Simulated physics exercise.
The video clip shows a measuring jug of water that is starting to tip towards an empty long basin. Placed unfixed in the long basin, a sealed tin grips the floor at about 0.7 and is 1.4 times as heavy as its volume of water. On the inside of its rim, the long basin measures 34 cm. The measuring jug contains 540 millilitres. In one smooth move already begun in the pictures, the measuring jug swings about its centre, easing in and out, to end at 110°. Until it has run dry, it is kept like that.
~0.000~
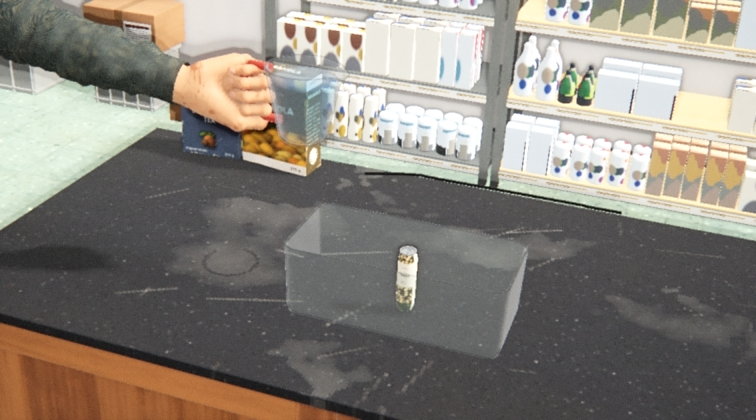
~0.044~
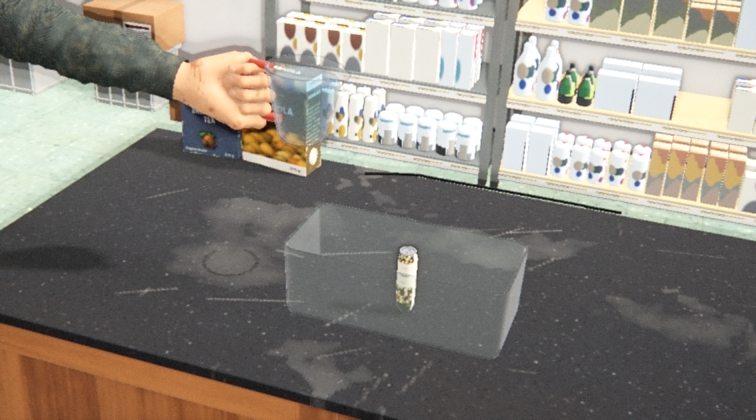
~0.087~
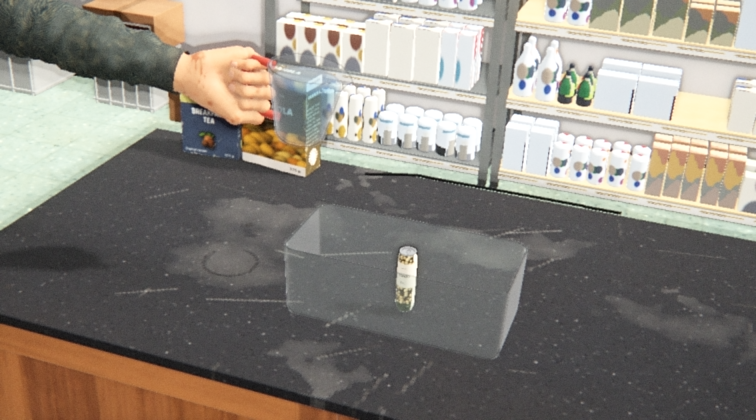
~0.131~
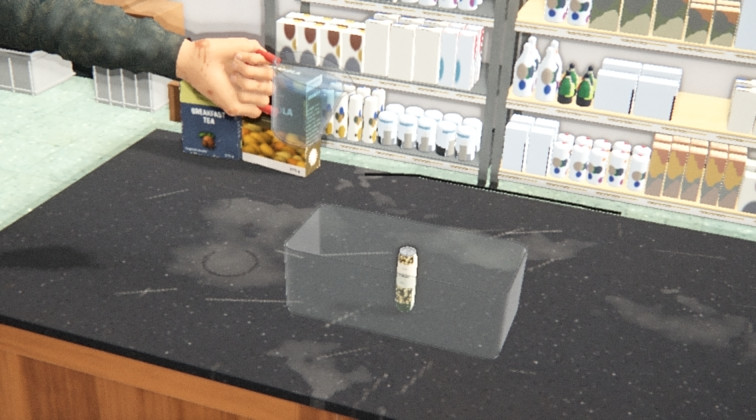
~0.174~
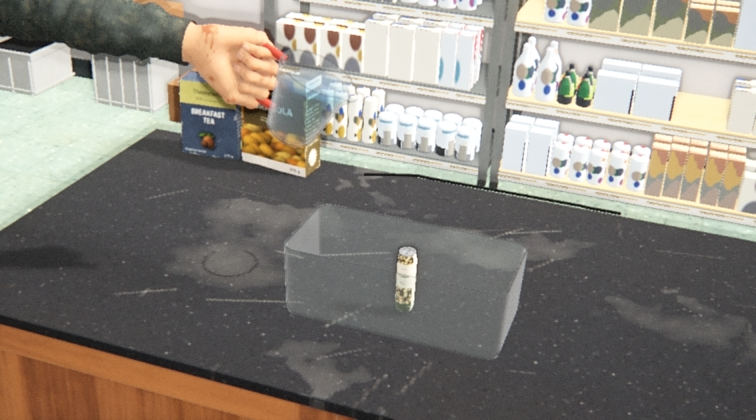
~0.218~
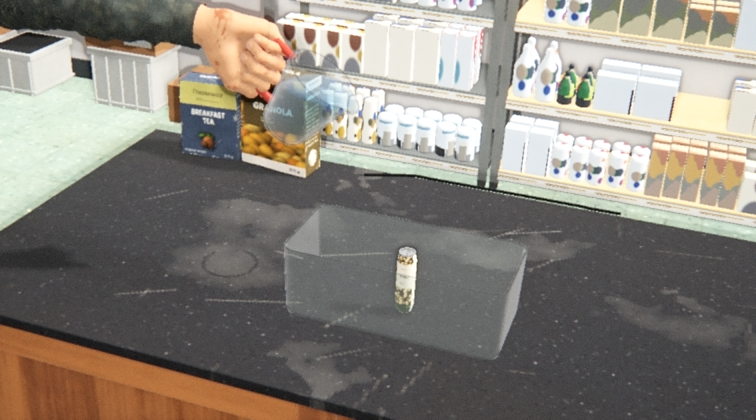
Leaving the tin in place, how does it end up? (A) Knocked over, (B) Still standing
The answer is A.
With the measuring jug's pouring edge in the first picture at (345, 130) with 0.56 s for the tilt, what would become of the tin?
Then the tin remains standing.
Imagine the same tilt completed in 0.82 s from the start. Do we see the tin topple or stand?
Then it tips over.
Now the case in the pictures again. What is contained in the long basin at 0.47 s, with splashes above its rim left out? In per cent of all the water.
Roughly 20 per cent.
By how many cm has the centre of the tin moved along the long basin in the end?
8.5 cm.
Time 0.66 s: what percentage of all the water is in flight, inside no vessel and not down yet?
Airborne fraction: Approx. 16 %.
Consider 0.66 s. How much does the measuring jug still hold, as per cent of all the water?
About 3 per cent.
Then, 0.47 s in, the tilt is 103° and 36 per cent is still to pour; the tin stands where it began.
Then, 0.66 s in, the tilt is 110° and 3 per cent is still to pour; the tin leans 18°.
Then, 0.85 s in, the tilt is 110° and 0 per cent is still to pour; the tin lies on its side.
Then, 1.06 s in, the tilt is 110° and 0 per cent is still to pour; the tin lies on its side.
Finally, the tin lies on its side.
